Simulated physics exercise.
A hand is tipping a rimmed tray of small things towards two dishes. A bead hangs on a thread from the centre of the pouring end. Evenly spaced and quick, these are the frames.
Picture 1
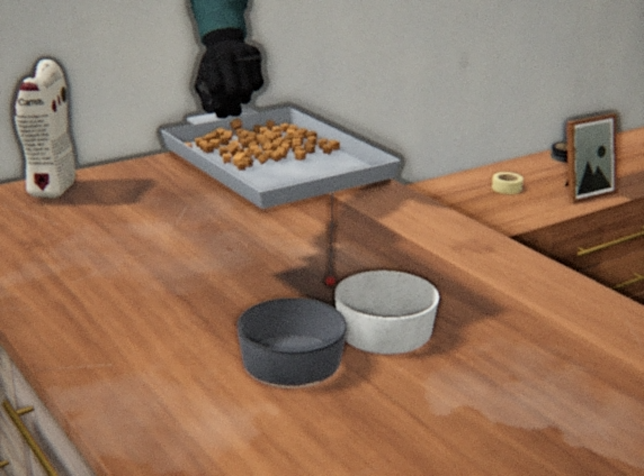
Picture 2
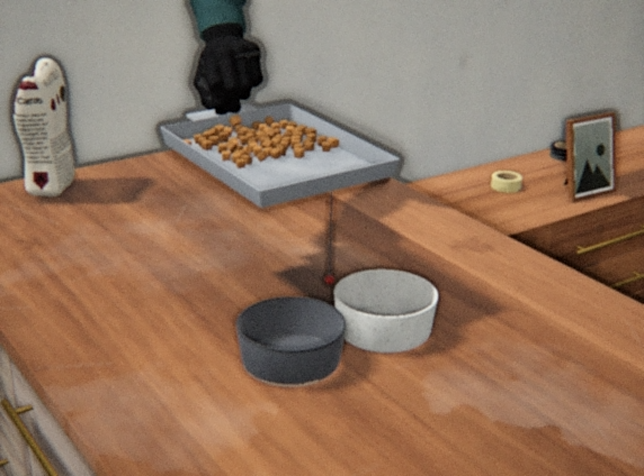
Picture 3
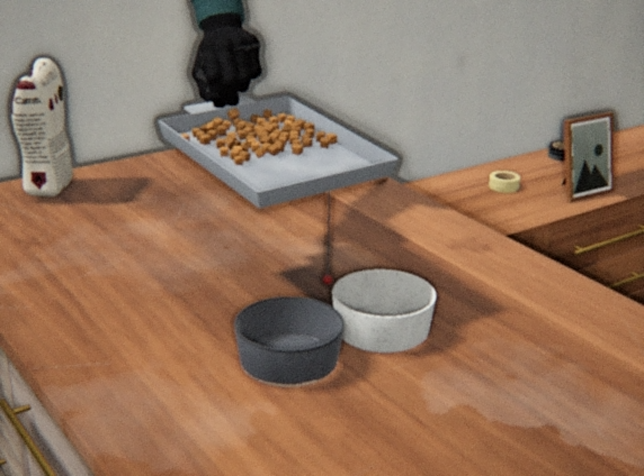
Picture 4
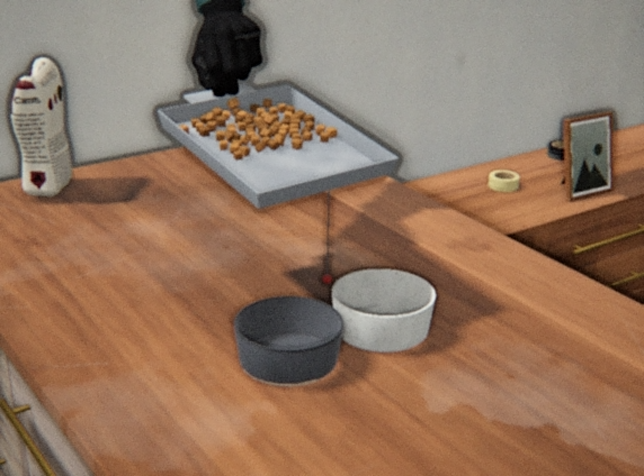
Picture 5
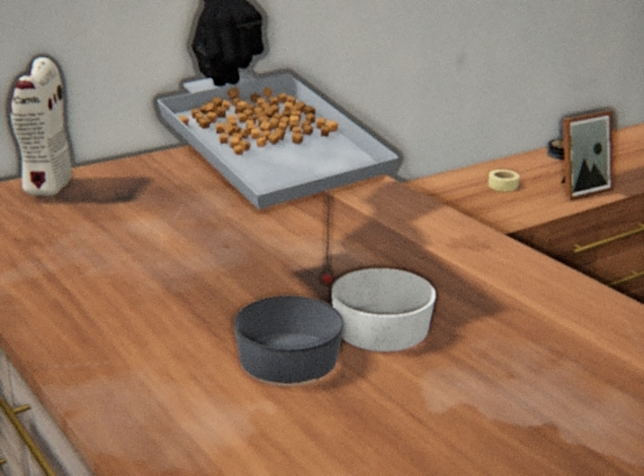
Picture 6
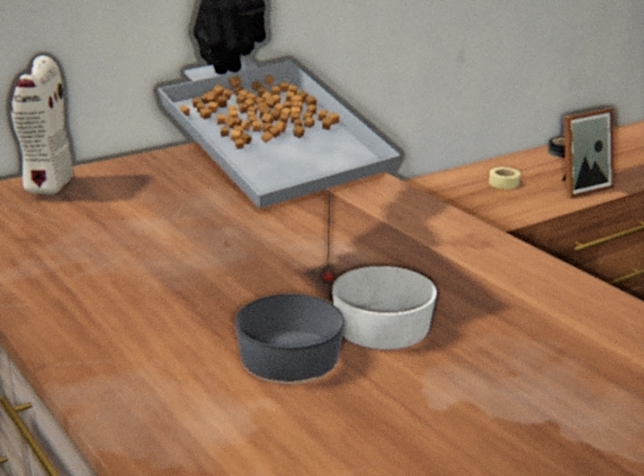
A black-gloved hand in a teal sleeve holds a grey rimmed tray of small brown cubes above a wooden counter, seen from slightly above. A dark grey bowl and a pale one sit below a red bead on a thread, with a white carton at left and a framed picture and tape roll at right. The hand steadily raises the tray's far end, slanting it towards the bowls, while the cubes stay bunched near the back and the view barely shifts.
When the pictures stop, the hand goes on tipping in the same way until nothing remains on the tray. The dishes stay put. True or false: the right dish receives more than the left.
False, the left dish receives more.
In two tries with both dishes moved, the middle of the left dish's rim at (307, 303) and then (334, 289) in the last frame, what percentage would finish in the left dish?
Trial 1 near 50 percent, trial 2 near 10 percent.
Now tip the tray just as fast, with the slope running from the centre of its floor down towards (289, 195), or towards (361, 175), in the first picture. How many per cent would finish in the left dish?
The first comes to 90 %, while the second comes to 0 %.
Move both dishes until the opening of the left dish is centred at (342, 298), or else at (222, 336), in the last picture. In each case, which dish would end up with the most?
Try 1: The left-side dish; try 2: The right-side dish.
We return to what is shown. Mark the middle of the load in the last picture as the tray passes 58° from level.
Roughly (302, 169).
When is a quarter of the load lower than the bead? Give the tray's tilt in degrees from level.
At about 110°.
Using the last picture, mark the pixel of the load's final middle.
Around (311, 350).
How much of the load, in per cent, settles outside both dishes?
10 %.
Shortly afterwards, tray tipped steeply; all but a few on the tray; only a few in the air.
Next, tray tipped right over; the bulk on the tray; a little in the left dish; only a few in the right dish; only a few in the air.
Some moments later, tray tipped past a quarter turn; near two thirds in the left dish; near a quarter in the right dish; a little outside both.
In the end, tray tipped past a quarter turn; near two thirds in the left dish; near a quarter in the right dish; a little outside both.
